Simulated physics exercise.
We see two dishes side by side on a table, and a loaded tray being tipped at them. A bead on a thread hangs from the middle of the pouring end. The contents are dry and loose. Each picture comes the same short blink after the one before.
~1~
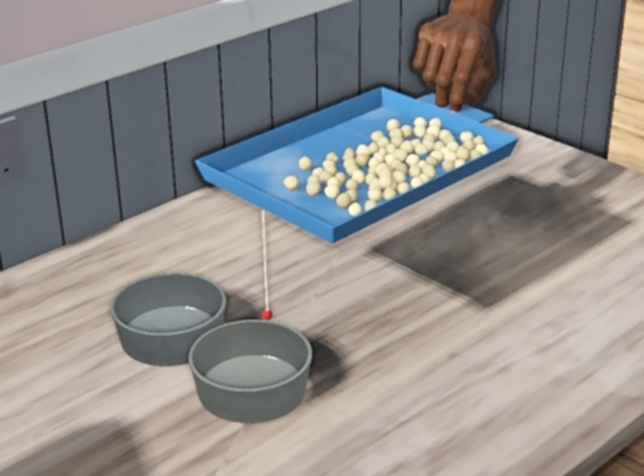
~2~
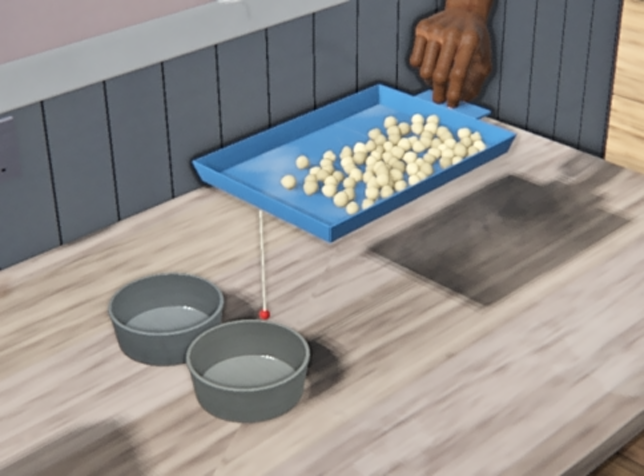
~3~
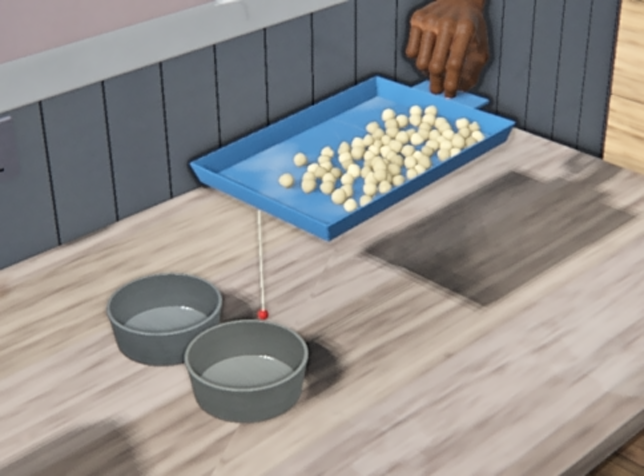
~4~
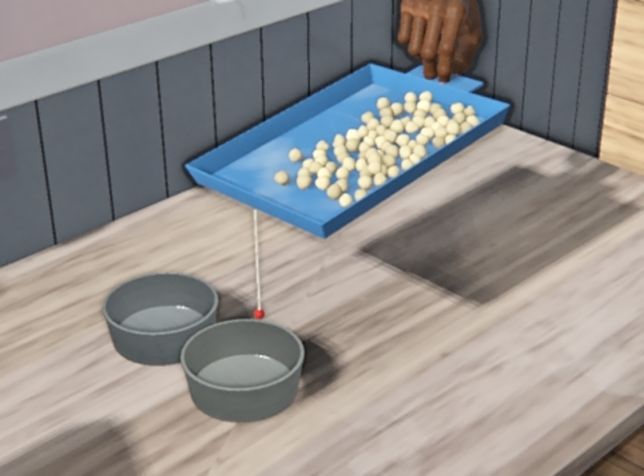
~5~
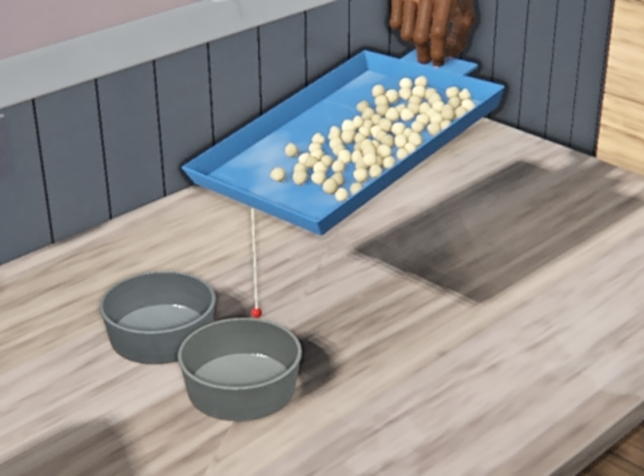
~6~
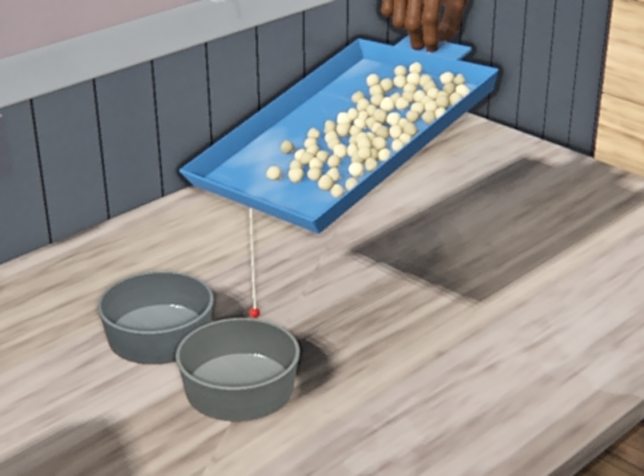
On a wooden table by a grey panelled wall, a hand holds a blue tray of round, pale nuts near two grey dishes, then raises its far end, steadily tilting the tray as it shifts slightly left.
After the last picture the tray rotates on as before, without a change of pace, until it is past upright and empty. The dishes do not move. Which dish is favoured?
Fuller: The left-hand dish.
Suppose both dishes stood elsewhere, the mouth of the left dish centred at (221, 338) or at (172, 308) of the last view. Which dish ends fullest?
The first try: The left dish. The second: The left dish.
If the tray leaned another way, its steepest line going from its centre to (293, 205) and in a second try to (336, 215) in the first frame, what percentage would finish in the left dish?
The first gives 10 %, the second 0 %.
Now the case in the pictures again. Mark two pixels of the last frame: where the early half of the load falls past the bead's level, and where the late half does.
At about (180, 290), then at (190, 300).
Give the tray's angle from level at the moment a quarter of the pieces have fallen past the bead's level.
Roughly 110°.
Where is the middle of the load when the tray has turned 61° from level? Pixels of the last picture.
Near (233, 165).
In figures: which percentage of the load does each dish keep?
Left dish: 60 %, right dish: 30 %.
Soon after the last picture, tray tipped steeply; nearly all on the tray; a stray few in the air.
A little later, tray tipped right over; most on the tray; a small part in the left dish; a stray few outside both; a stray few in the air.
Later still, tray tipped past a quarter turn; about a quarter in the right dish; about two thirds in the left dish; a small part outside both.
At rest, tray tipped past a quarter turn; about a quarter in the right dish; about two thirds in the left dish; a small part outside both.
